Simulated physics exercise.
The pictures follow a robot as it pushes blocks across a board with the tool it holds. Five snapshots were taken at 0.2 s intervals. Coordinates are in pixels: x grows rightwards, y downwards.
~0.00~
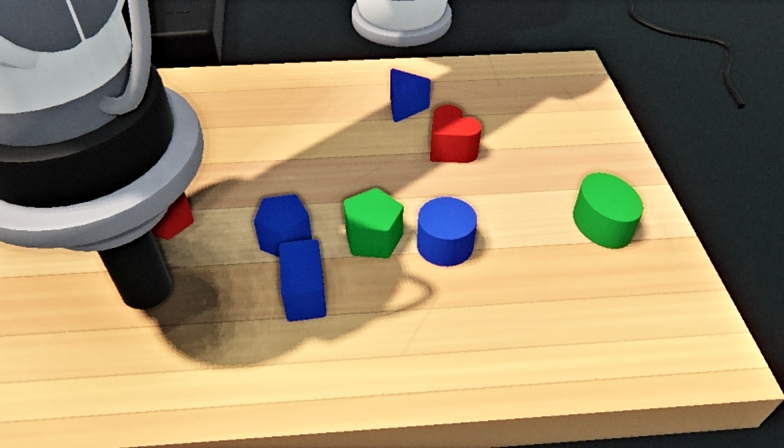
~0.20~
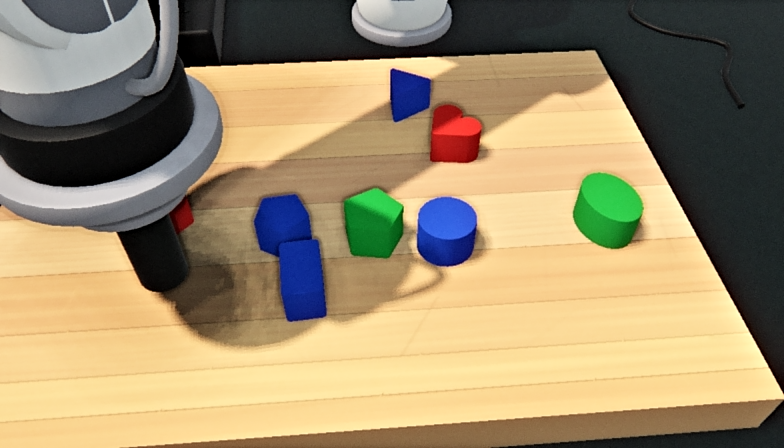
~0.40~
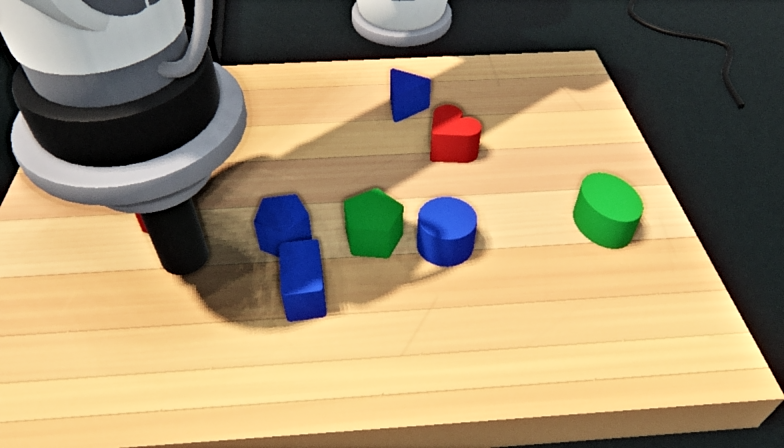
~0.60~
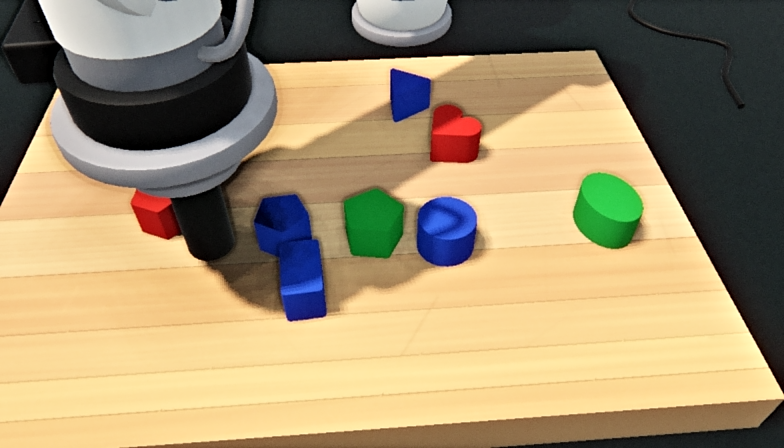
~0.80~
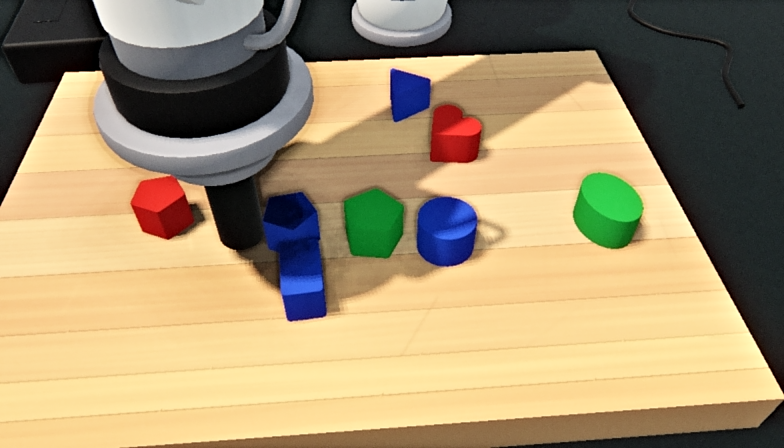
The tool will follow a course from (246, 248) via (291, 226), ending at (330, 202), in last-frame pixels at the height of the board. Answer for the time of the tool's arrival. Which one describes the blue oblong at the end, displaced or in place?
The blue oblong will stay where it stands.
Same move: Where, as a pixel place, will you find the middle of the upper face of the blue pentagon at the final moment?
My estimate: (372, 177).
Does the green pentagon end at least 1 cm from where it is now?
Yes
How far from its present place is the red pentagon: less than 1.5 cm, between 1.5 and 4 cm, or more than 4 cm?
Travels under 1.5 cm.
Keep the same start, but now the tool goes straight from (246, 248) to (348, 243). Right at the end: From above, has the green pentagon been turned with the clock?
The answer is yes.
On the path given first. Halfway along, tool (289, 211); blue pentagon (333, 195); green pentagon (384, 209), turned 20° clockwise.
At the end, tool (328, 188); red pentagon still; blue pentagon (372, 177); blue oblong still; green pentagon (396, 207), turned 60° clockwise.
